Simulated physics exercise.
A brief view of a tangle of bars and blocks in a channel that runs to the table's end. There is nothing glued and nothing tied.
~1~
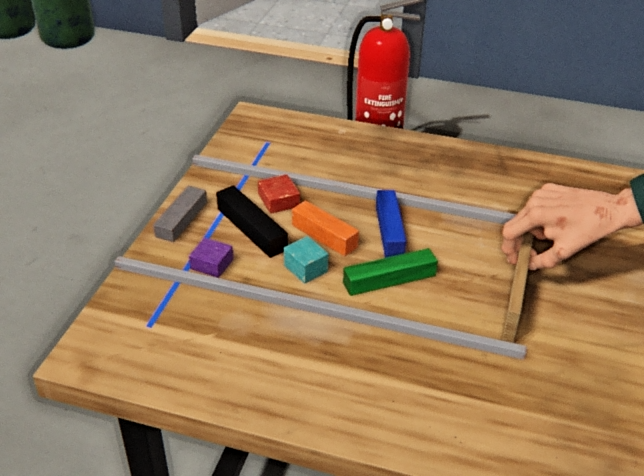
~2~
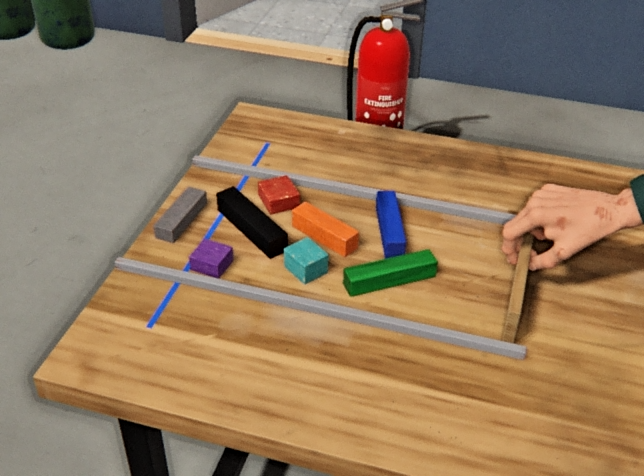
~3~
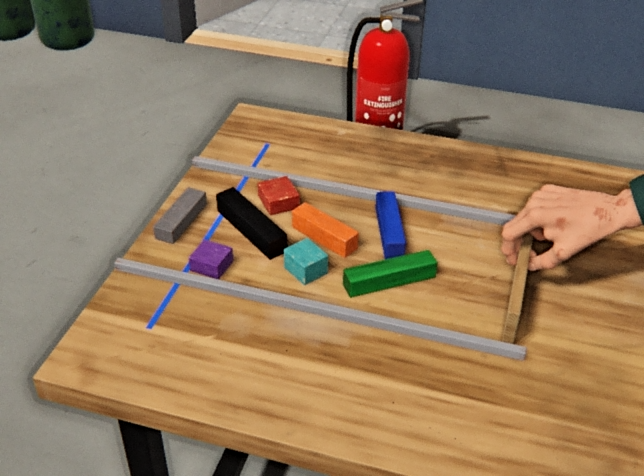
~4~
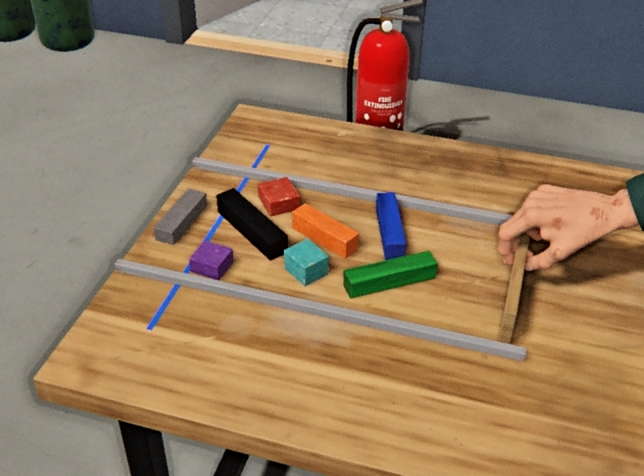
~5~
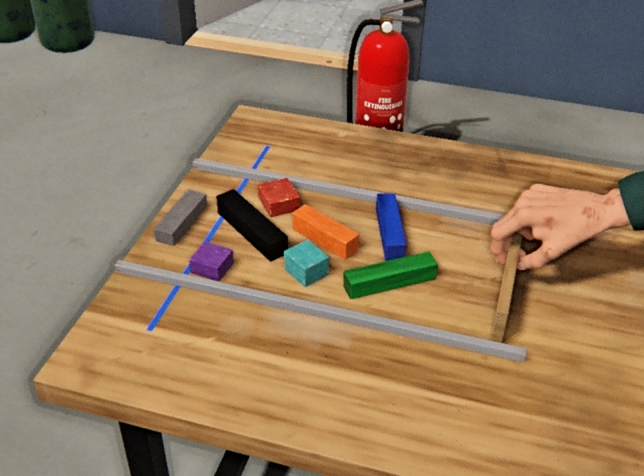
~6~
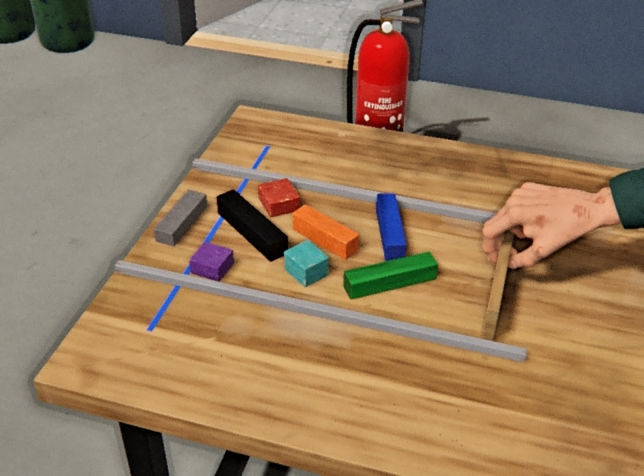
A hand slid a wooden board a short way left between two grey rails on a table, while the colourful bars and blocks lying ahead of it, some near a blue line, stayed still.
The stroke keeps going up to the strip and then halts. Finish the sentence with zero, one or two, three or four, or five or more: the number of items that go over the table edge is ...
The number of items that go over the table edge is one or two.
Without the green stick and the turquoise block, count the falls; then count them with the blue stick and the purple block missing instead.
You'd get 1 in the first case and 1 in the second one.
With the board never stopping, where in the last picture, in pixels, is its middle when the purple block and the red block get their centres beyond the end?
About (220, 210), and (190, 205) for the other.
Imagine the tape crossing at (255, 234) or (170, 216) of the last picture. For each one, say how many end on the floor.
It would be 0 and 6.
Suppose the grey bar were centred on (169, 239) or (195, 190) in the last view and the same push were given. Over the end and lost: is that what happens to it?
Goes off the edge; goes off the edge.
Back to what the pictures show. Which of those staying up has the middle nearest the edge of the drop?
Foremost: The black stick.
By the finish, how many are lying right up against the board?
The number is 2.
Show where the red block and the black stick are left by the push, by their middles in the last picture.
The red block at (210, 176), the black stick at (165, 203).
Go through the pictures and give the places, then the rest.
The first frame shows grey bar (181, 213); purple block (211, 258); black stick (251, 221); board (522, 267); tape (217, 222).
The second frame shows purple block (211, 258); blue stick (390, 224).
The third frame shows black stick (251, 222); red block (279, 196).
The fourth frame shows grey bar (181, 216); green stick (391, 274).
The fifth frame shows purple block (212, 261); orange bar (325, 231).
The sixth frame shows grey bar (182, 217); purple block (212, 261); black stick (252, 224); board (503, 265); tape (217, 226).
Early on, none off yet; grey bar at rest near (182, 217); purple block at rest near (212, 261); black stick at rest near (252, 224).
A while later, none off yet; grey bar at rest near (179, 217); purple block at rest near (209, 261); black stick travelled a little near (227, 216).
Finally, the number that fall off is one or two; lost, purple block and grey bar.
